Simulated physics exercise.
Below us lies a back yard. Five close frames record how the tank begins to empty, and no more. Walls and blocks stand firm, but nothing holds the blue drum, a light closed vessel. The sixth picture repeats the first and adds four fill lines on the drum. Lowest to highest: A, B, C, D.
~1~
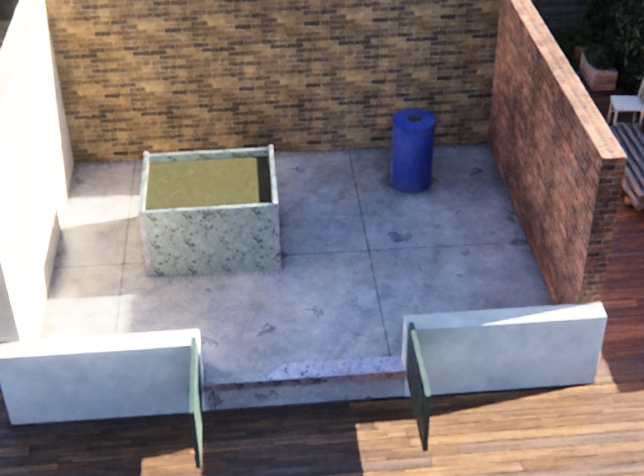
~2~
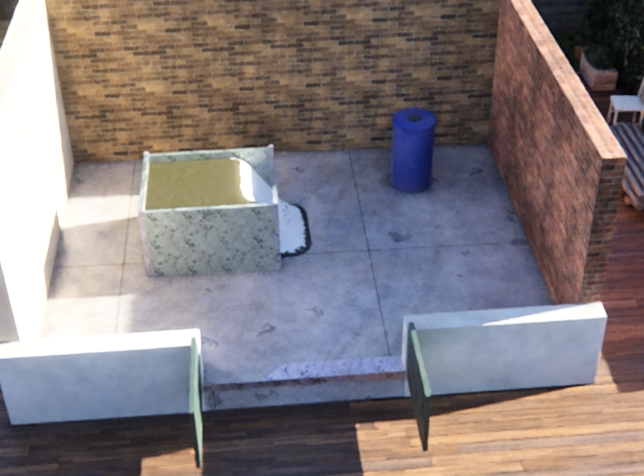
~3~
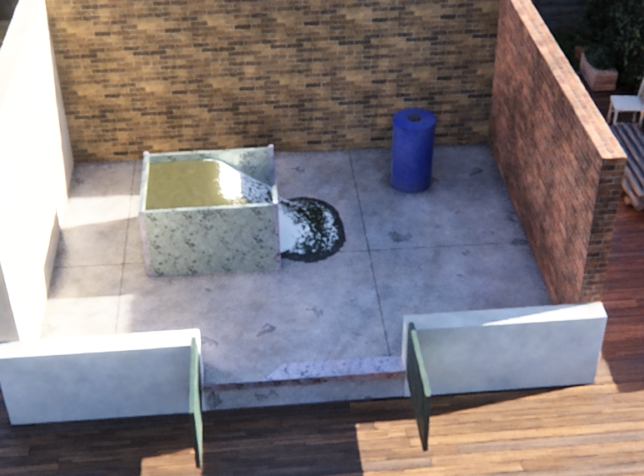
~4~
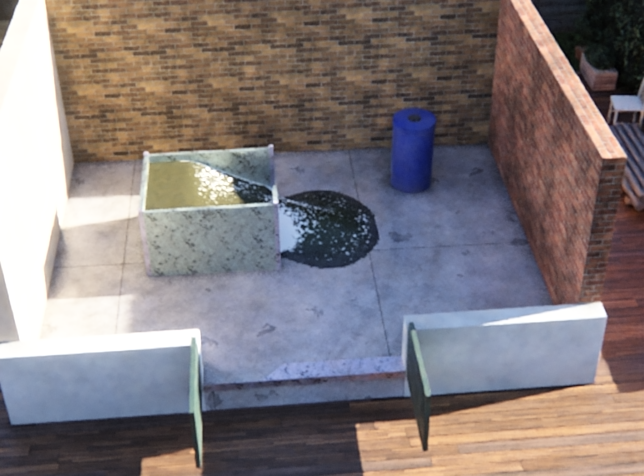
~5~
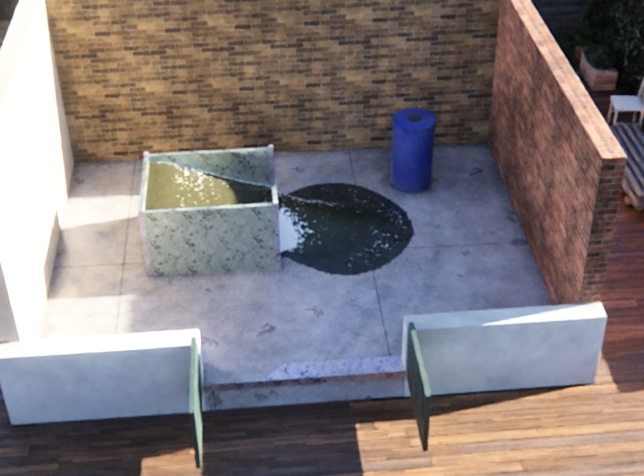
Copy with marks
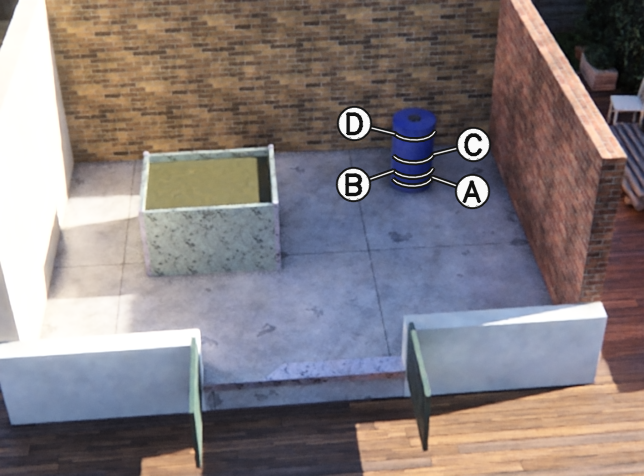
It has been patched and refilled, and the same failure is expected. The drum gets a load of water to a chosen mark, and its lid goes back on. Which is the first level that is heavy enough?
Choose C.
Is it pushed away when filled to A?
Yes.
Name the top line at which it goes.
Here it is line B.
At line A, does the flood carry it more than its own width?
Yes.
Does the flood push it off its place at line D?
No, not at all.
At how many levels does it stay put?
Two.
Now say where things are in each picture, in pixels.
The first frame shows lid of the blue drum at (414, 119); tank full, its middle at (209, 184); open gate at (302, 326).
In the second frame, 2 % of the ground under water, its edge towards the drum at (293, 206).
In the third frame, 4 % of the ground under water, its edge towards the drum at (323, 205).
In the fourth frame, 7 % of the ground under water, its edge towards the drum at (358, 207).
The fifth frame shows lid of the blue drum at (414, 119); 11 % of the ground under water, its edge towards the drum at (376, 197).
In white, A at (414, 185); B at (415, 177); C at (416, 162); D at (417, 139); from the bottom up A, B, C, D.
For line A, it is pushed about twice its own width away.
For line B, it is pushed about its own width away.
For line C, it does not move.
For line D, it does not move.
